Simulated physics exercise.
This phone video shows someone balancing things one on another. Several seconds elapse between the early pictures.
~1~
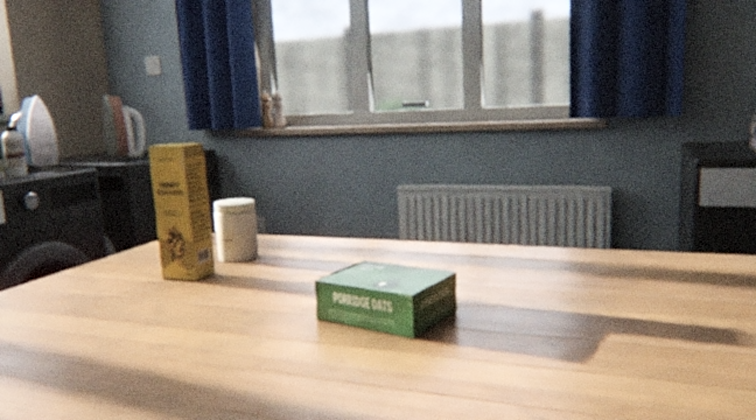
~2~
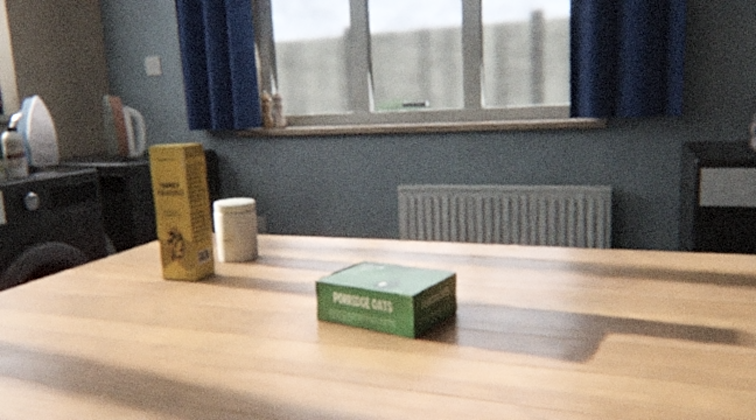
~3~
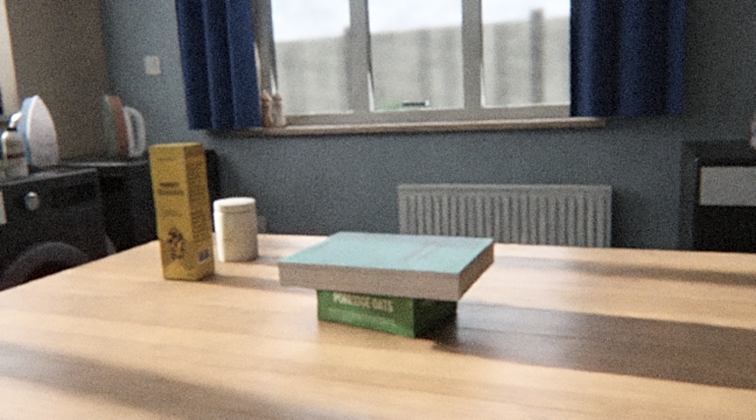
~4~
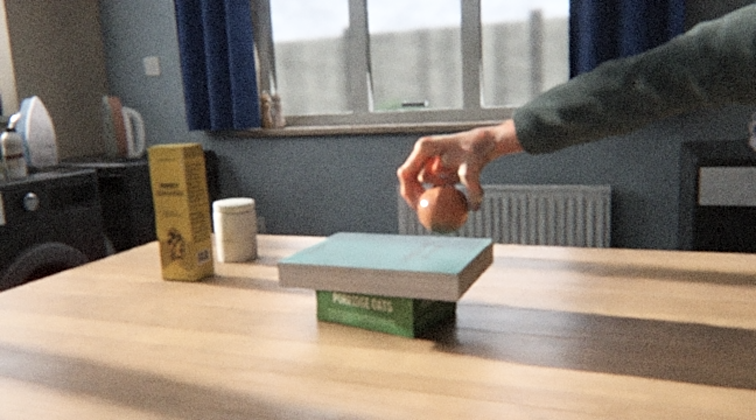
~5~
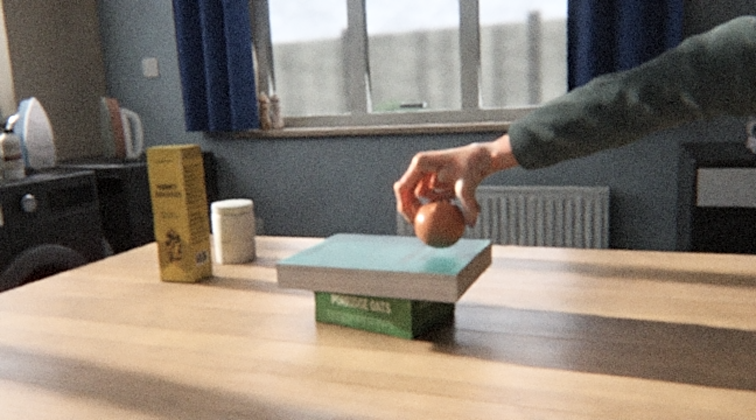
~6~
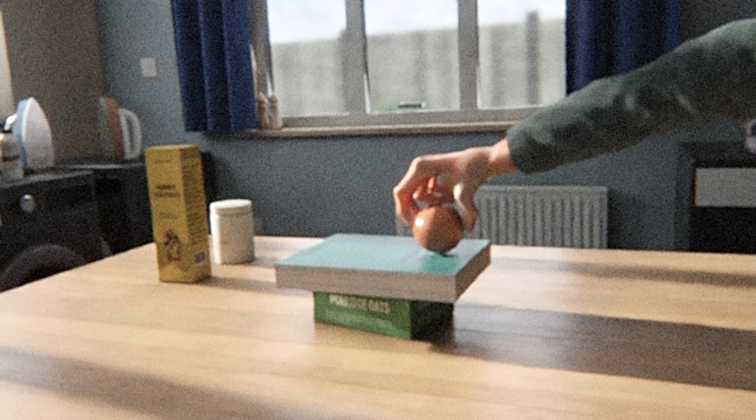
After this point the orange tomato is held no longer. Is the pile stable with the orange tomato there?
Stable.
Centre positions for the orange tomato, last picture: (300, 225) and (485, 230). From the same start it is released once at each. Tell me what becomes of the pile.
Well, the first time it falls over, and the second time it falls over.
Then, 0.90 s past the last view, nothing moves.
Then, 2.00 s past the last view, orange tomato resting near (440, 229).
Finally, all 5 still in place. Final places as the last picture's camera would see them, orange tomato near (441, 229). The pile holds.
